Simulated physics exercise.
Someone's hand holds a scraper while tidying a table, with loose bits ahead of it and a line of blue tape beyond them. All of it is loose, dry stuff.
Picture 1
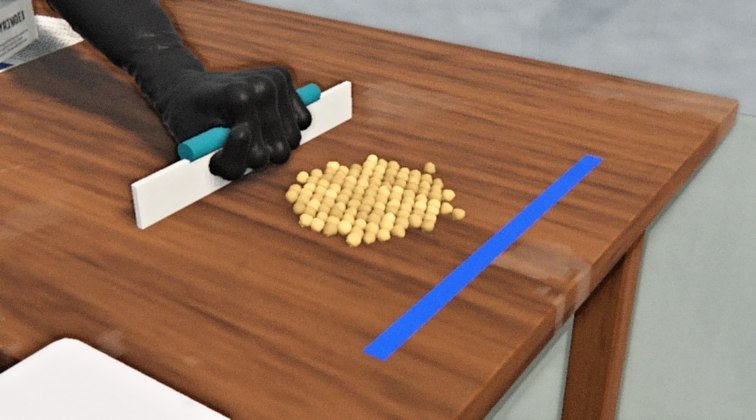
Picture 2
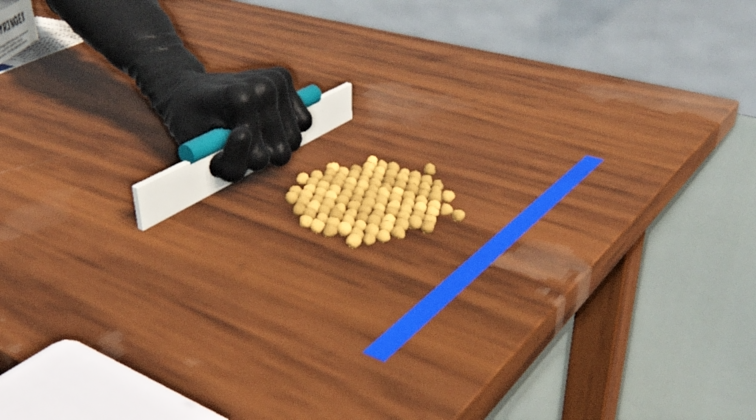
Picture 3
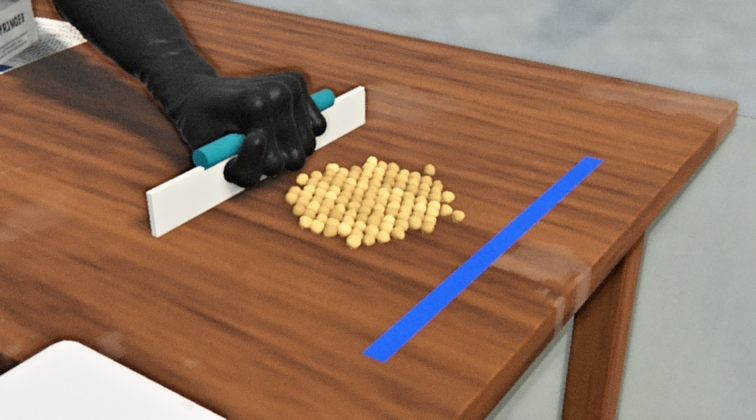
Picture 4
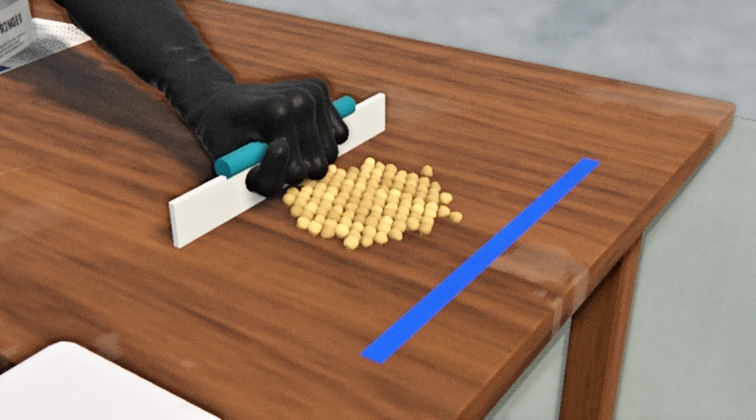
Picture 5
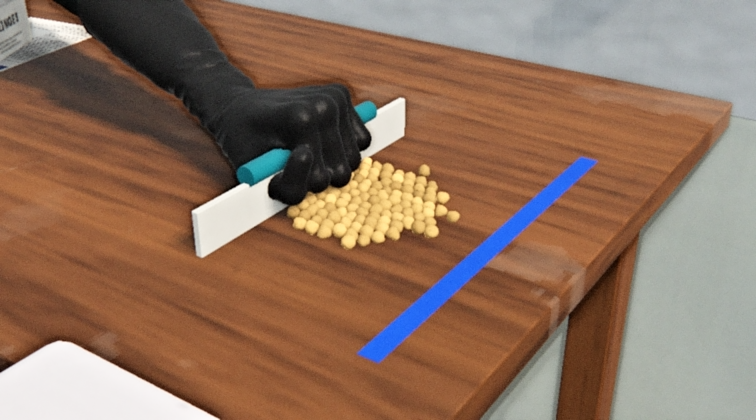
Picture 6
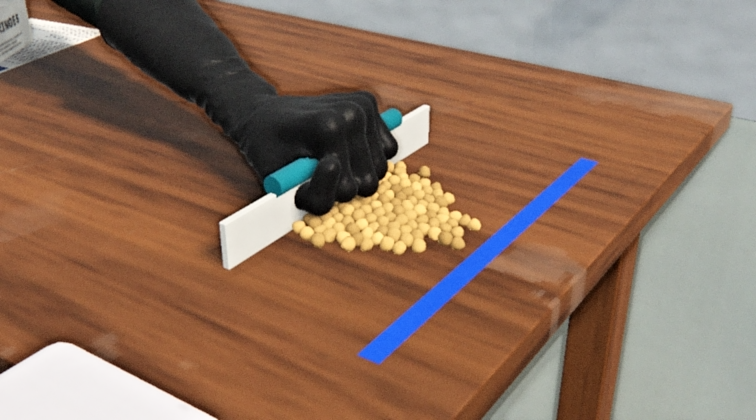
A black-gloved hand gripping a white scraper with a teal handle rests on a wooden table, then slides it rightward into a heap of dried chickpeas, bunching them and pushing some closer to a strip of blue tape.
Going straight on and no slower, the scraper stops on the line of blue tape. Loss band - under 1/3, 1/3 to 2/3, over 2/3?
Under 1/3.
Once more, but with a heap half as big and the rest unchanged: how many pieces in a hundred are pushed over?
Roughly 10 per cent of the heap.
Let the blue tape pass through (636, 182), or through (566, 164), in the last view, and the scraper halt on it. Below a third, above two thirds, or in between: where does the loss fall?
Taking the two placings in order, the share is beyond two thirds and then less than a third.
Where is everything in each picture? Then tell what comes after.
Scraper at (156, 196), at rest; blue tape at (586, 164), about a palm's width from the edge; edge at (587, 271); the heap at (370, 196), dried chickpeas, in the first picture.
Scraper at (156, 197), at rest, in the second picture.
Scraper at (171, 203); the heap at (370, 198), in the third picture.
Scraper at (193, 214), in the fourth picture.
Scraper at (215, 222); the heap at (374, 202), about a quarter pushed along, in the fifth picture.
Scraper at (243, 233); blue tape at (581, 168); edge at (582, 275); the heap at (387, 209), most pushed along, in the sixth picture.
Soon after the last picture, scraper still moving, near (422, 180); heap all on the table, its front near (539, 254).
A little later, scraper stopped at the blue tape; heap about a quarter over the edge.
At rest, scraper stopped at the blue tape; heap about a quarter over the edge.
